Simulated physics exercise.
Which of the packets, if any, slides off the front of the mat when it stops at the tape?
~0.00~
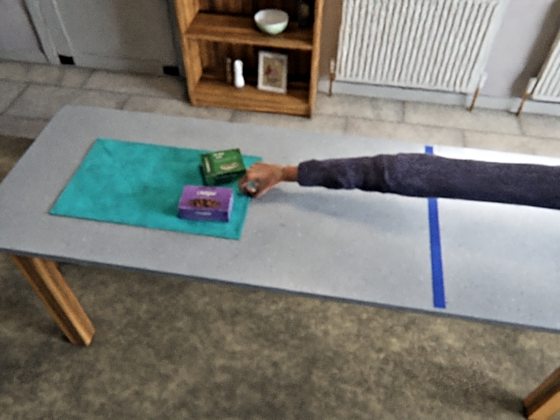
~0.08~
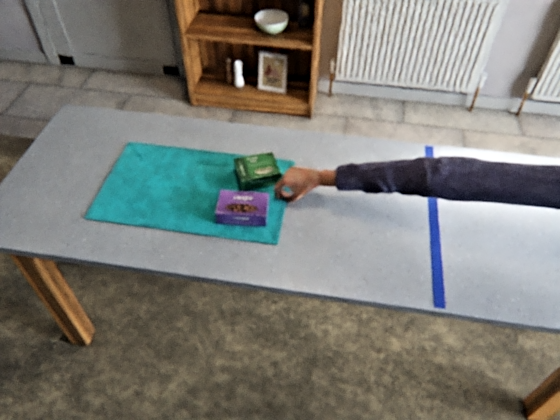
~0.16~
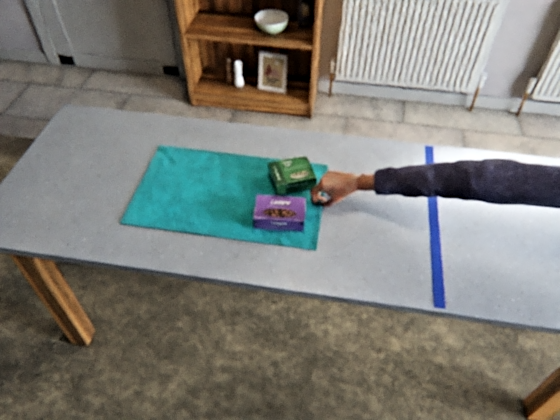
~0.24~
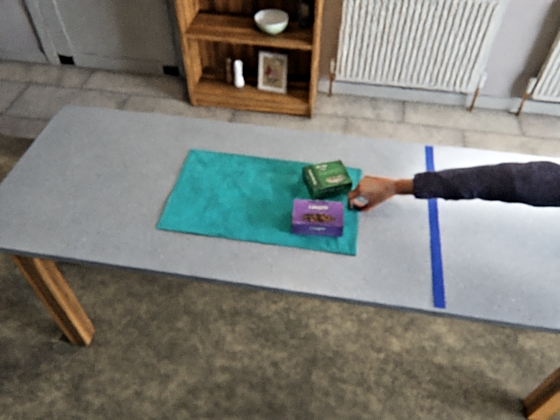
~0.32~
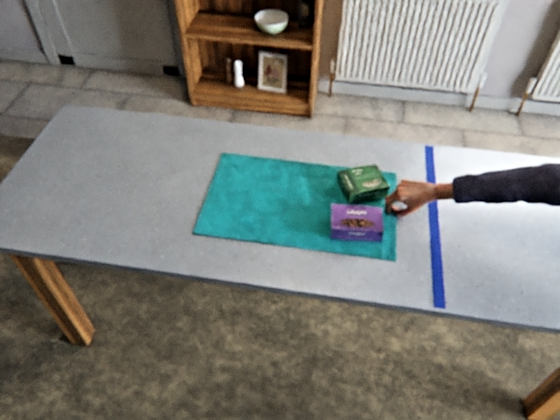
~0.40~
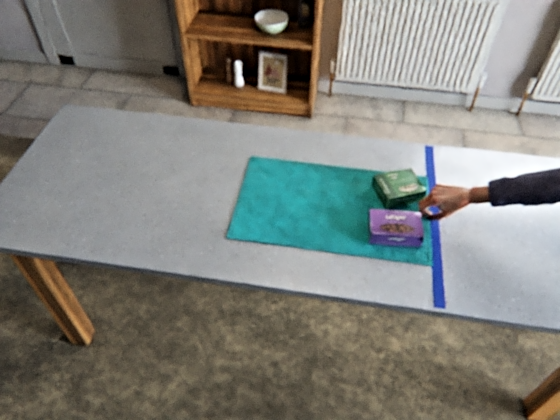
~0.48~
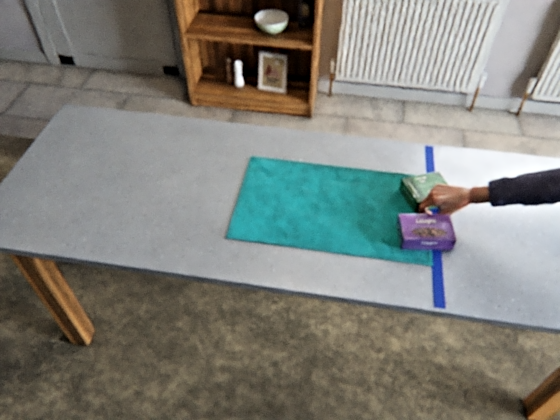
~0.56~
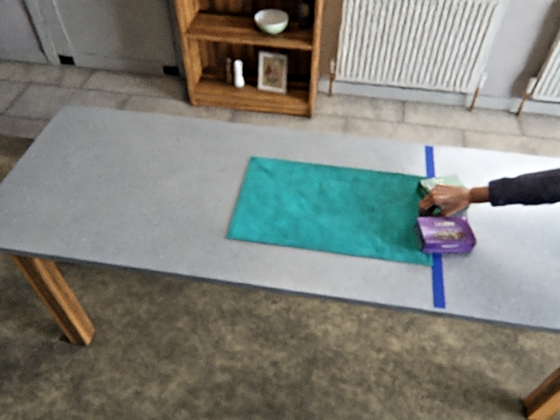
Both do. The green packet and the purple packet keep sliding right and leave the mat past its front edge.
A hand pulls a turquoise mat right to blue tape, and two packets slide off it.
